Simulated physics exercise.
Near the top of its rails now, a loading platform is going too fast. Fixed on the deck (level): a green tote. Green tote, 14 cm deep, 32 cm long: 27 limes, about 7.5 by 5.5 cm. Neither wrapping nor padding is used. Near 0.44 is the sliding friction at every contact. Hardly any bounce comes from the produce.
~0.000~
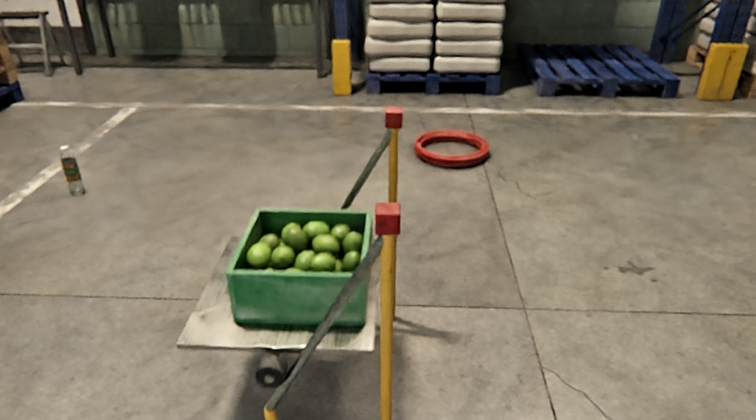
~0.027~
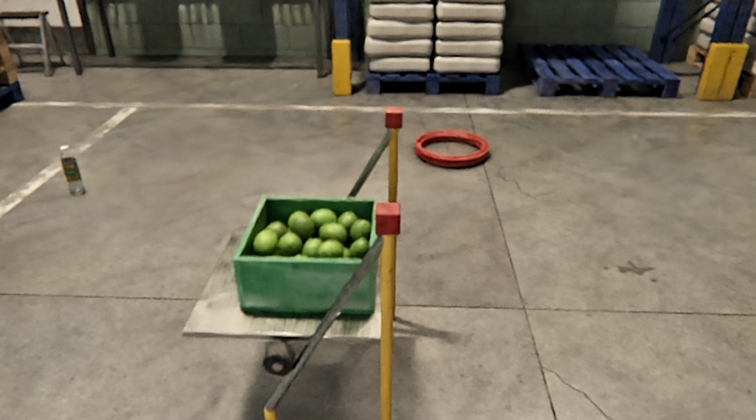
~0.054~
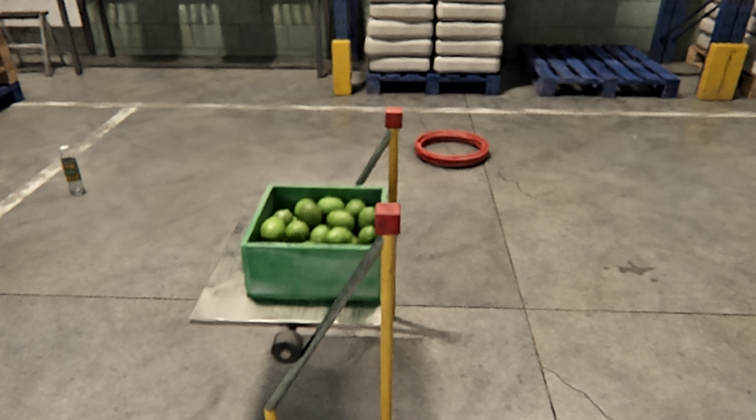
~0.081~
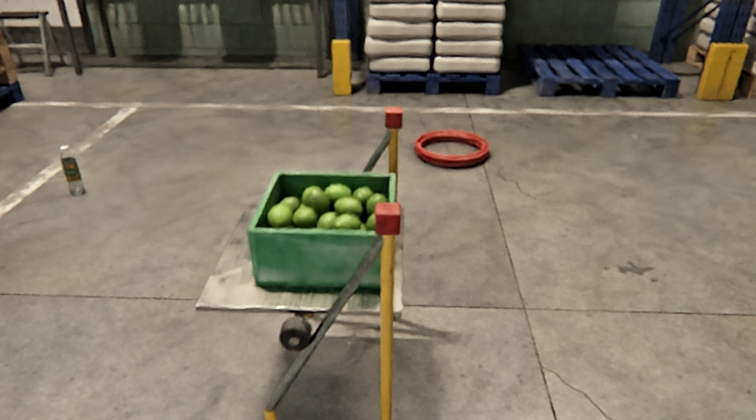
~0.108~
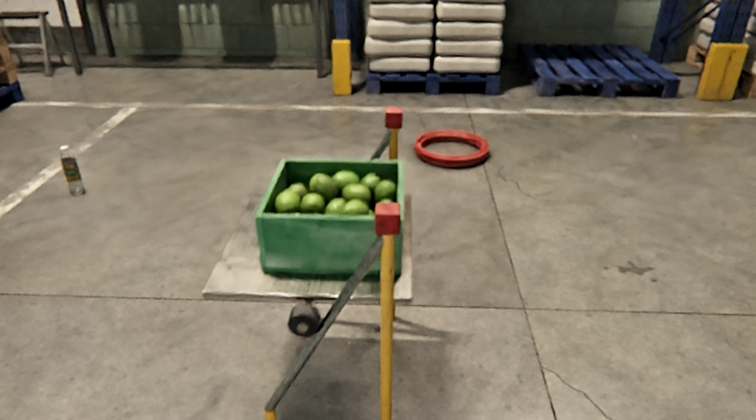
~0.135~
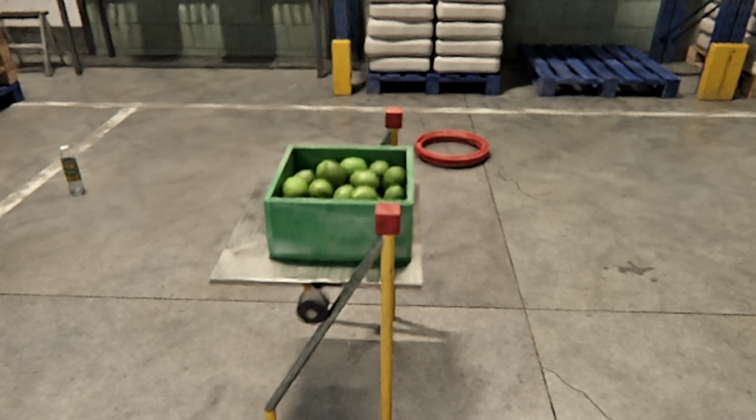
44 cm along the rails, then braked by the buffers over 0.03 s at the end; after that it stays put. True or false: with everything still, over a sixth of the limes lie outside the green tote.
False.
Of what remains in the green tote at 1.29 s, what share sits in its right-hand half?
About 70 per cent.
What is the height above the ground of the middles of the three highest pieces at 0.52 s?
Roughly 94 cm.
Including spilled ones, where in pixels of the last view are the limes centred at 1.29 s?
Their middle is at about (404, 147).
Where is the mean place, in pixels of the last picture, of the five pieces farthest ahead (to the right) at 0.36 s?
Their mean place is roughly (434, 122) in the last picture.
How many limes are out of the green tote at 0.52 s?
Count: Close to 1.
After 0.24 s, the buffers are touched.
After 0.36 s, 0 of 27 out of the green tote.
After 0.52 s, 1 of 27 out of the green tote.
After 0.74 s, 1 of 27 out of the green tote.
Outcome (at 1.29 s), 1 of 27 out of the green tote. Asked share, 1 of 27, 4 per cent.
